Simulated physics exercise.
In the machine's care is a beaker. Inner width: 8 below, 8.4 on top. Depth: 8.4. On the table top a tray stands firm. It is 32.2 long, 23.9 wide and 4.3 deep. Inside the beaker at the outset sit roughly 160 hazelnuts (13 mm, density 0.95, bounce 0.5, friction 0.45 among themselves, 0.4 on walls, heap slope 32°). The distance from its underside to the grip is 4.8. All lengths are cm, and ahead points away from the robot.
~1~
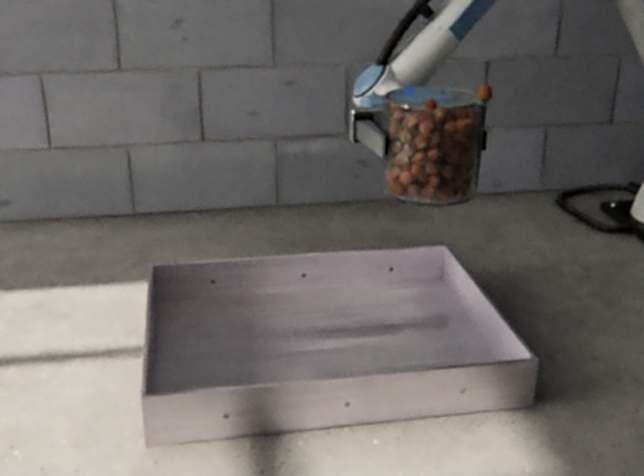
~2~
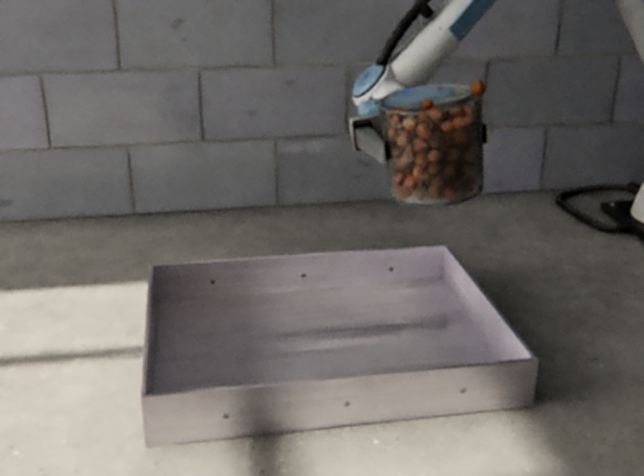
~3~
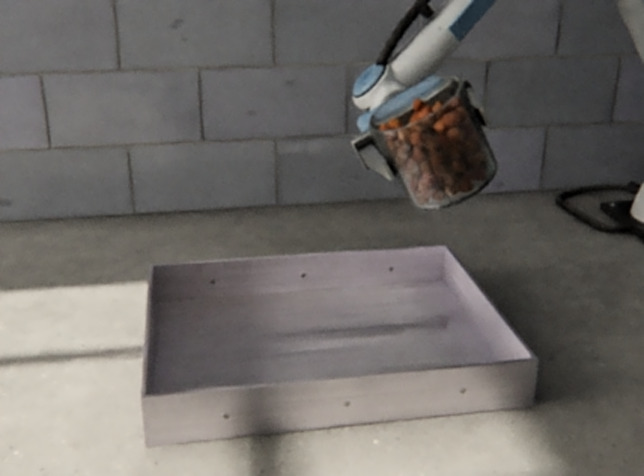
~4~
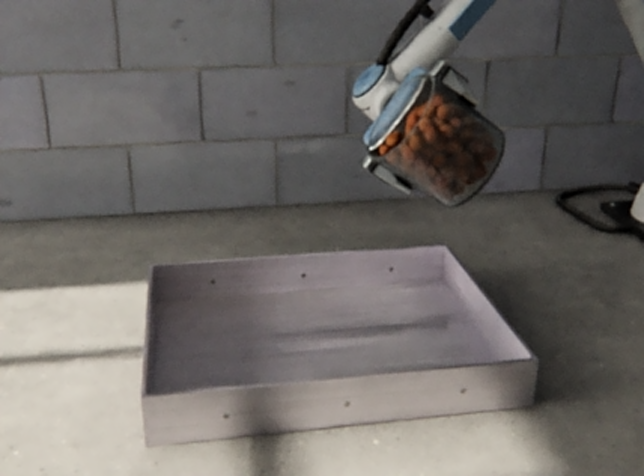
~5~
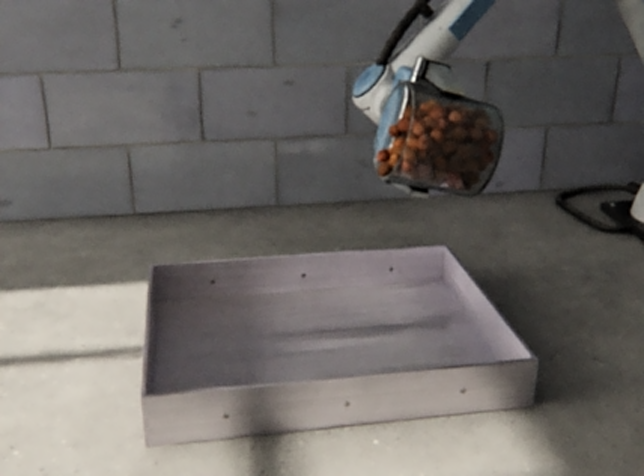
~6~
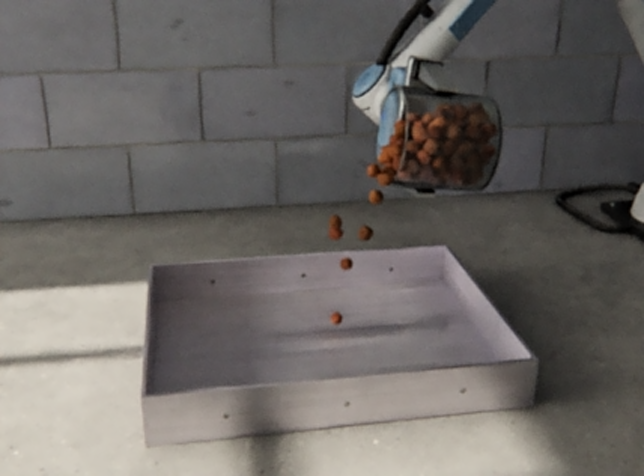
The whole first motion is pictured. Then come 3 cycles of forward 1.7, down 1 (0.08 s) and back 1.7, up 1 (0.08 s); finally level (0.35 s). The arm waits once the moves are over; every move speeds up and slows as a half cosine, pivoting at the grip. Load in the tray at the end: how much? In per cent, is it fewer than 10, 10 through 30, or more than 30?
More than 30 per cent.
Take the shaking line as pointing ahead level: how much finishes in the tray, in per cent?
Close to 65 in a hundred.
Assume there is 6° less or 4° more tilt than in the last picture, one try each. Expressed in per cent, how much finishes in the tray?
They would come to near 30 and 55 per cent.
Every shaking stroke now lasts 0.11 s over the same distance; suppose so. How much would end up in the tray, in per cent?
40 %.
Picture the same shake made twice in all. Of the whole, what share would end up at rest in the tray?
Estimate: Around 35 %.
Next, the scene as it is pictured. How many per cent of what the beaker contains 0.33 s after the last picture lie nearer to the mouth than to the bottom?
My estimate is near 50 per cent.
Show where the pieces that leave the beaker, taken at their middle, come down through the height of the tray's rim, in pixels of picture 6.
Centre: About (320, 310).
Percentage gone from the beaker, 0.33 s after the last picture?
30 %.
Then, 0.33 s after the last picture, tilted 82° forward, highest piece 22 above the table; 113 in the beaker, 33 in the tray, 15 in flight or on a rim.
Then, 0.66 s after the last picture, tilted 38° forward, highest piece 22 above the table; 88 in the beaker, 71 in the tray, 2 in flight or on a rim.
Then, 1.03 s after the last picture, level, highest piece 21 above the table; 88 in the beaker, 73 in the tray.
Then, 2.08 s after the last picture, level, highest piece 21 above the table; 88 in the beaker, 73 in the tray.
Final count, 88 in the beaker, 73 in the tray. That is 45 % in the tray.
